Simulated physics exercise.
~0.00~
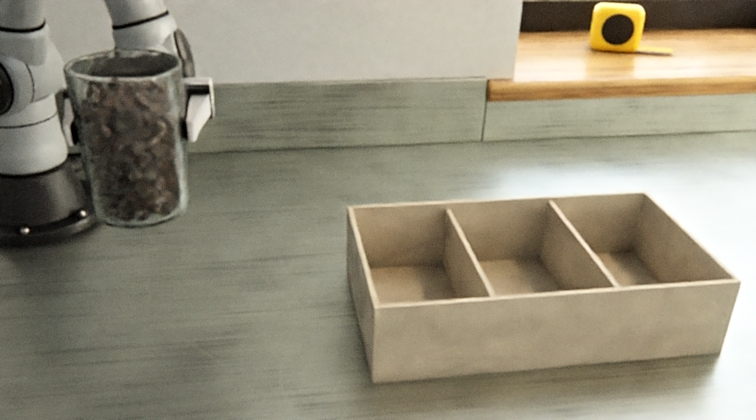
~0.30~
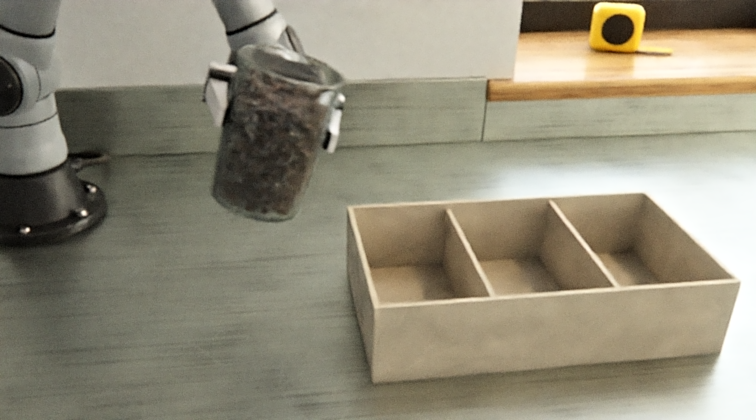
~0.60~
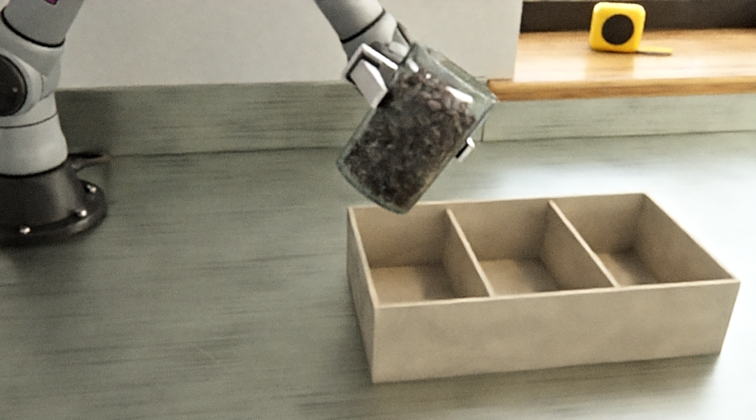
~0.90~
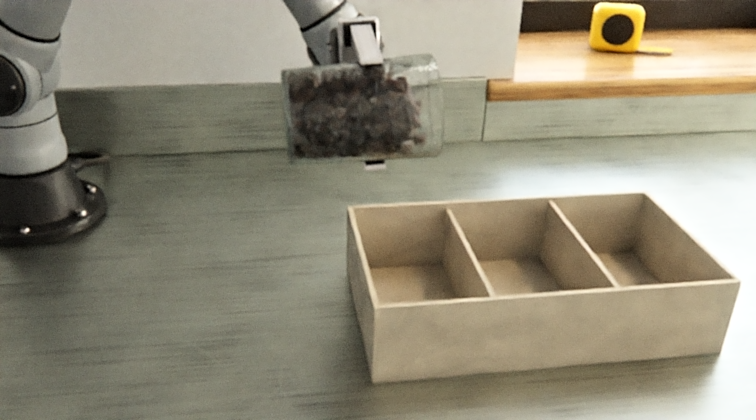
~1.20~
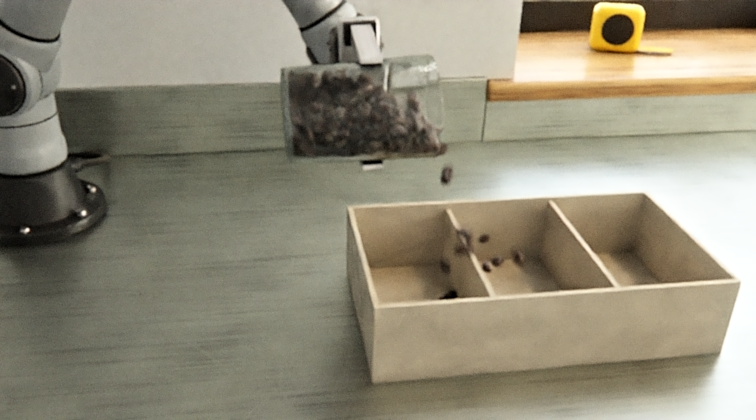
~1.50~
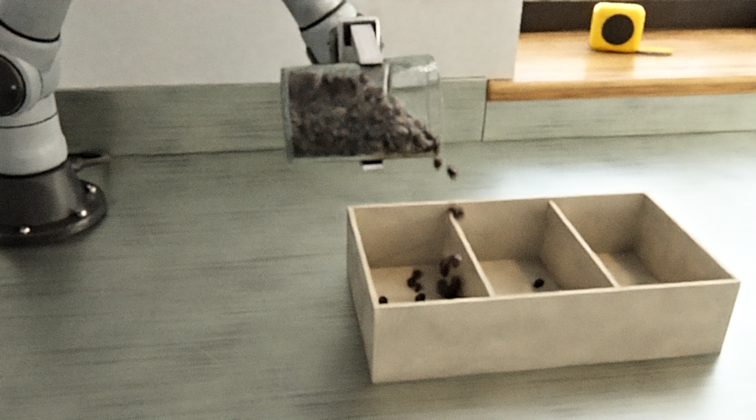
A robot arm carried a clear cup of dark beans right toward a divided box, tipping it, then drew back slightly and laid it on its side, and a few beans tumbled into the left and middle parts while most stayed inside.
